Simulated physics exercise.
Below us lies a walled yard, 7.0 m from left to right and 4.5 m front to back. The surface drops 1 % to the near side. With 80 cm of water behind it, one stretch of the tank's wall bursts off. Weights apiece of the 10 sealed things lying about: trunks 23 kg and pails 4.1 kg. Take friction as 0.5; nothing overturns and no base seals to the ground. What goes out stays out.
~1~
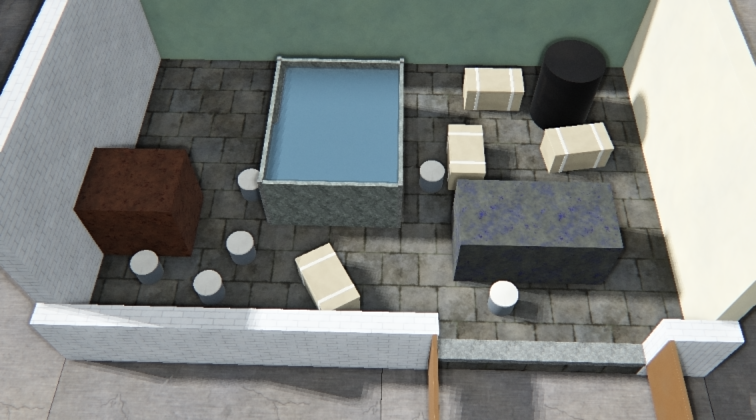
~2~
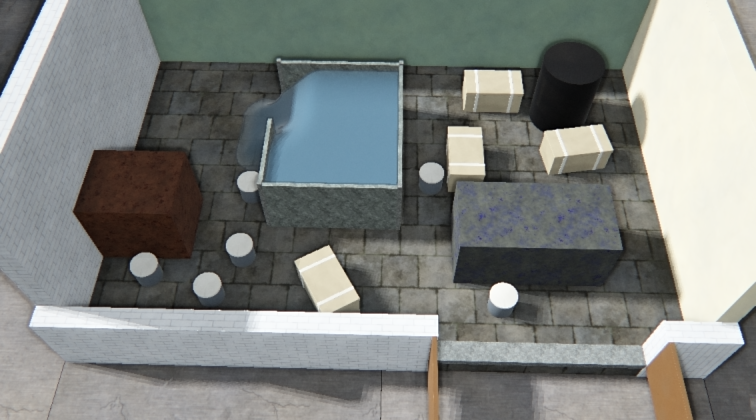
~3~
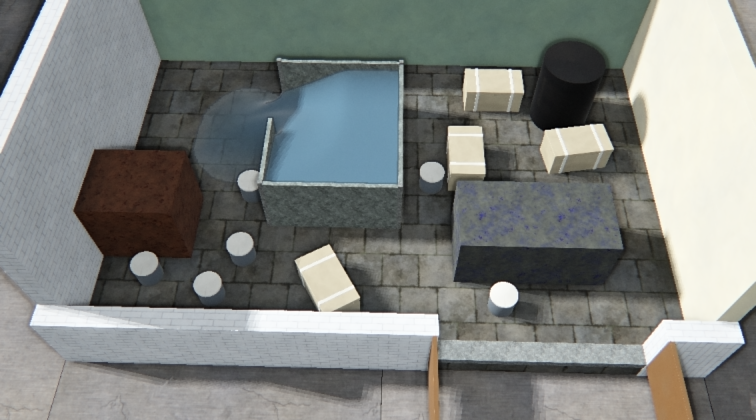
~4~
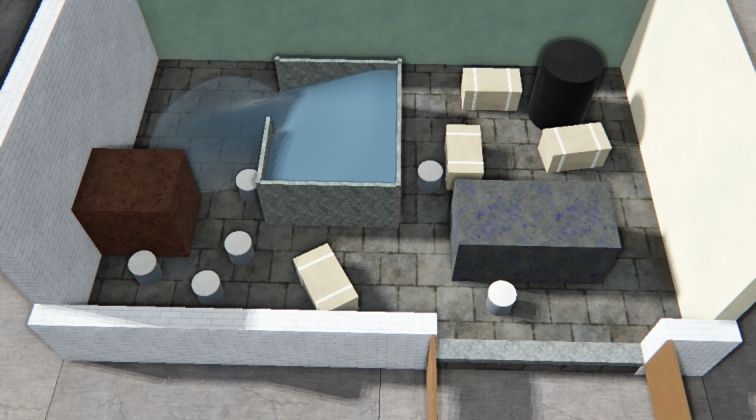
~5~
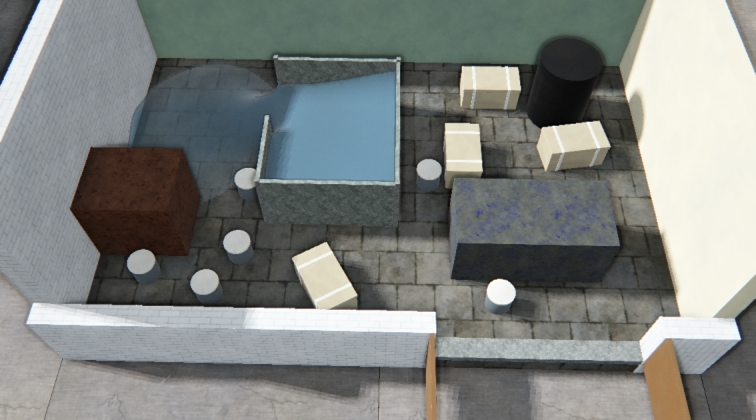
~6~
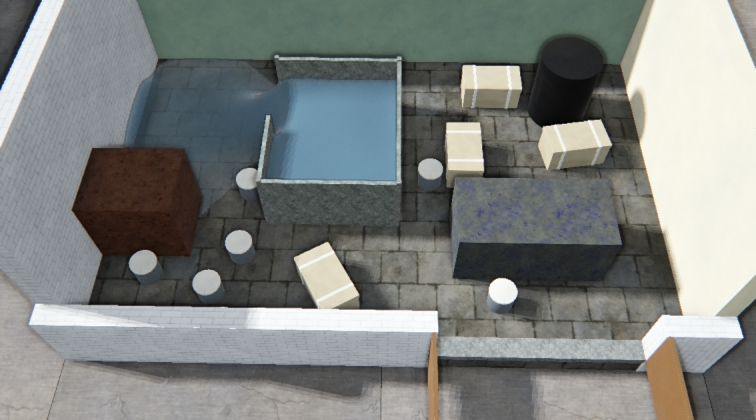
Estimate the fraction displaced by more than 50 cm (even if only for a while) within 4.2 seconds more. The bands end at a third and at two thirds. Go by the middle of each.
It is under a third.
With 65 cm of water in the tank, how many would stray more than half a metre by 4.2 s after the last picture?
Then 3.
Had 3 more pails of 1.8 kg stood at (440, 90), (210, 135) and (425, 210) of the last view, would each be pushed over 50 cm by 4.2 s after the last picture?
In that order: More, more, under.
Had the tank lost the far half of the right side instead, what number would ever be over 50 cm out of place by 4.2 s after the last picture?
Then 5.
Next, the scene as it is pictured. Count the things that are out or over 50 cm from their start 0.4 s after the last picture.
By then 0.
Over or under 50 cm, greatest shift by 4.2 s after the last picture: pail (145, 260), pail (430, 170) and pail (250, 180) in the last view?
In that order: Under, under, past it.
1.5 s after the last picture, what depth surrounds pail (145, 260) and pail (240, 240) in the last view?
About 0 and 1 cm.
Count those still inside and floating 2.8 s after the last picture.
I count 0.
Then, 0.4 s after the last picture 0 of 10 are over 50 cm from their spots; 0 afloat.
Then, 1.5 s after the last picture 0 of 10 are over 50 cm from their spots; 1 afloat.
Then, 2.8 s after the last picture 2 of 10 are over 50 cm from their spots; 0 afloat.
Then, 4.2 s after the last picture 3 of 10 are over 50 cm from their spots, and 3 have been at some point; 2 afloat.
